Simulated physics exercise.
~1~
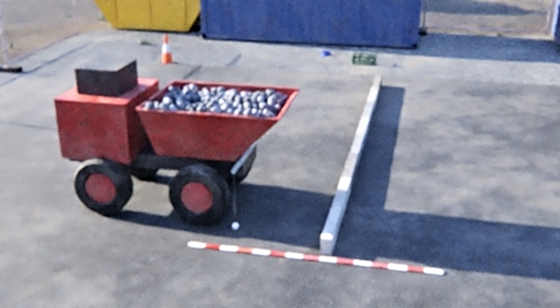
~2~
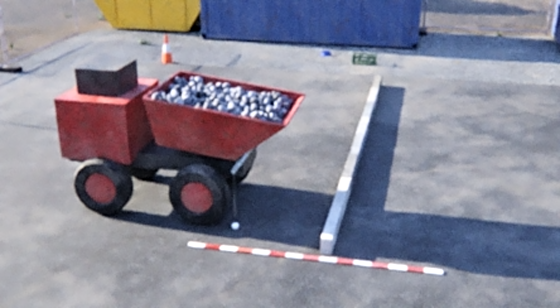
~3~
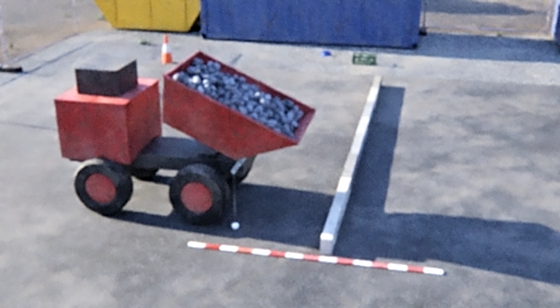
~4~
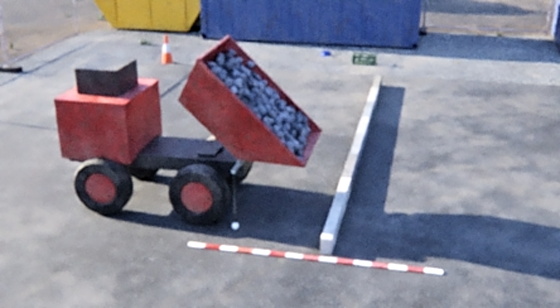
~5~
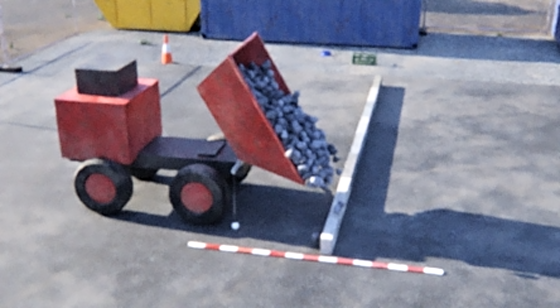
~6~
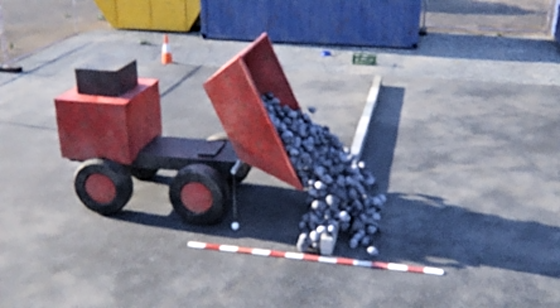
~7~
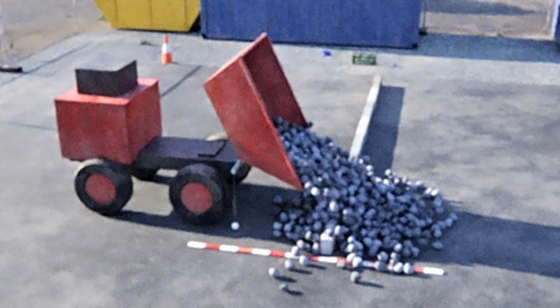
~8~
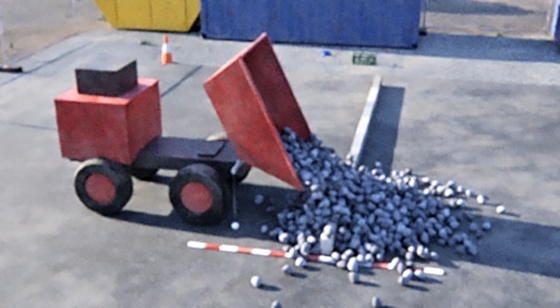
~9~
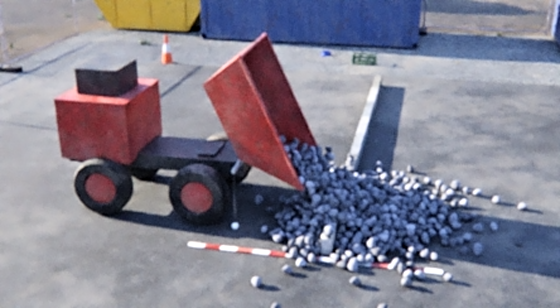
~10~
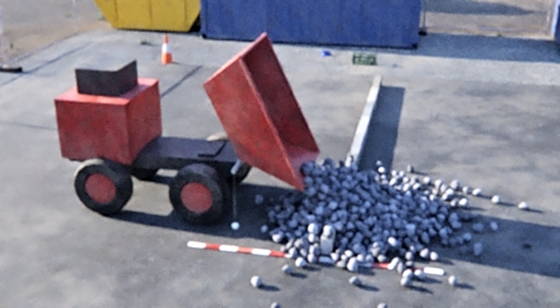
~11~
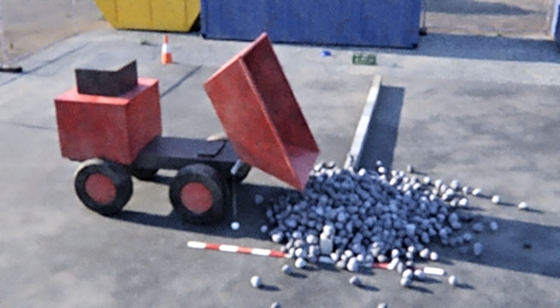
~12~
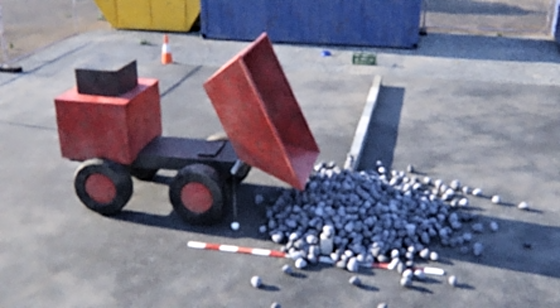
A red dumper with black wheels stands at the left of a grey paved yard, seen from above and to one side, its skip heaped with grey stones. A pale kerb lies to its right, a red and white striped bar in front, and an orange cone, a yellow container and a blue one behind. The skip tilts up towards the right, gently at first, then steeply. The stones slide to its lip, pour onto the kerb and spread across both sides, a few rolling clear. Finally the raised skip stays empty above a settled heap, with slightly more than half beyond the kerb.
